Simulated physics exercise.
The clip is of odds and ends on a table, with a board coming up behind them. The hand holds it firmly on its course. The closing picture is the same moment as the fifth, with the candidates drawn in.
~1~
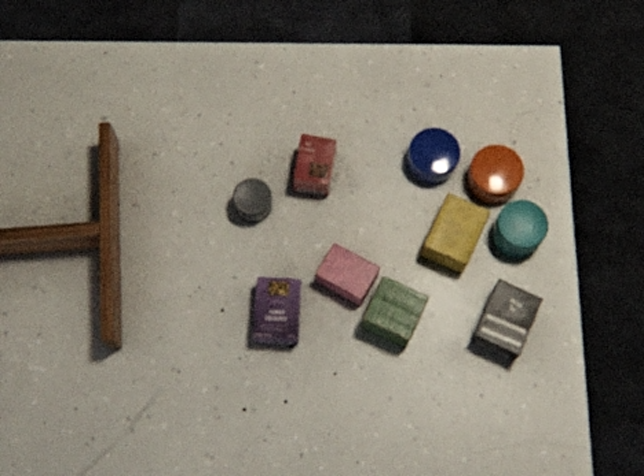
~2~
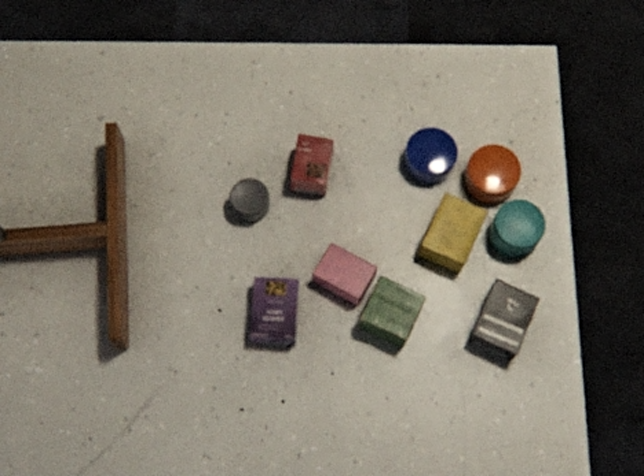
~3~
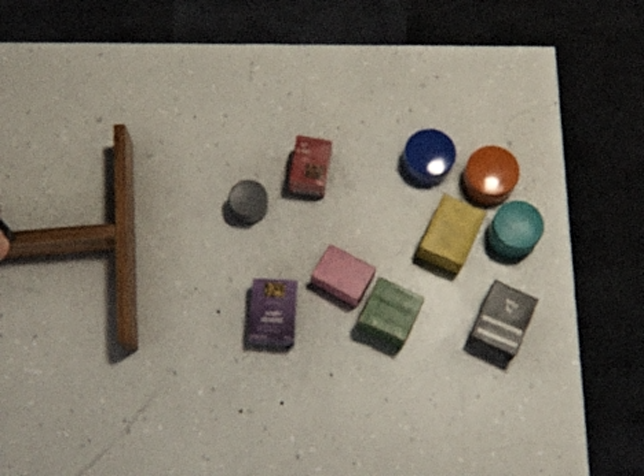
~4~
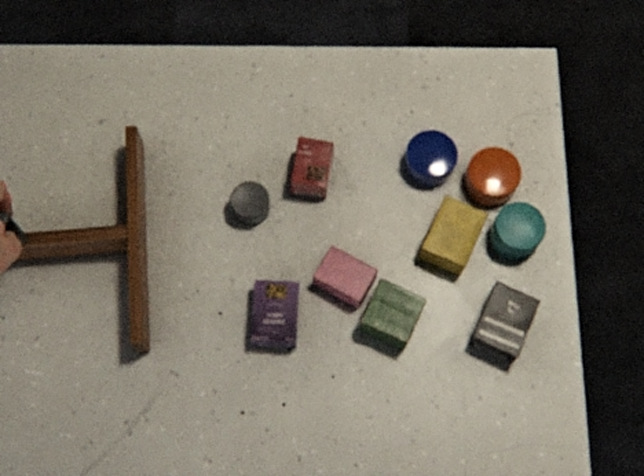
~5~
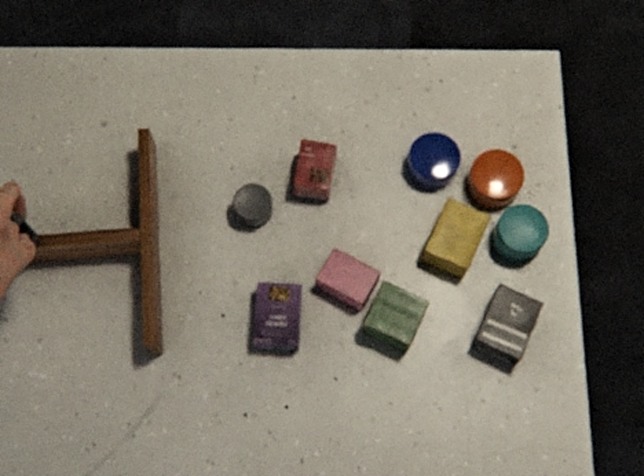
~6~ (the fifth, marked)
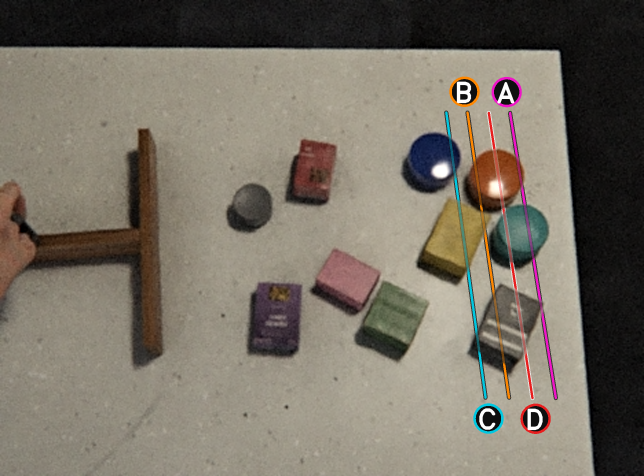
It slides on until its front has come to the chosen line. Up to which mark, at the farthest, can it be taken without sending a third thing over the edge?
It can go as far as B.
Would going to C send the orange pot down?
No.
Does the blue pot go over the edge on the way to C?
No.
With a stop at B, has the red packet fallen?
No.
On the marked copy, A at (532, 248); B at (487, 248); C at (465, 248); D at (510, 248).
Following B. Soon after the start, board (269, 233); red packet (323, 167); purple packet (305, 314).
Later, board (393, 234); black packet (529, 325); orange pot (511, 179).
In the end, board (489, 235); black packet over the edge; turquoise tin over the edge; two fallen.
As for the rest, A drops five; C is within the limit but short; D drops five.
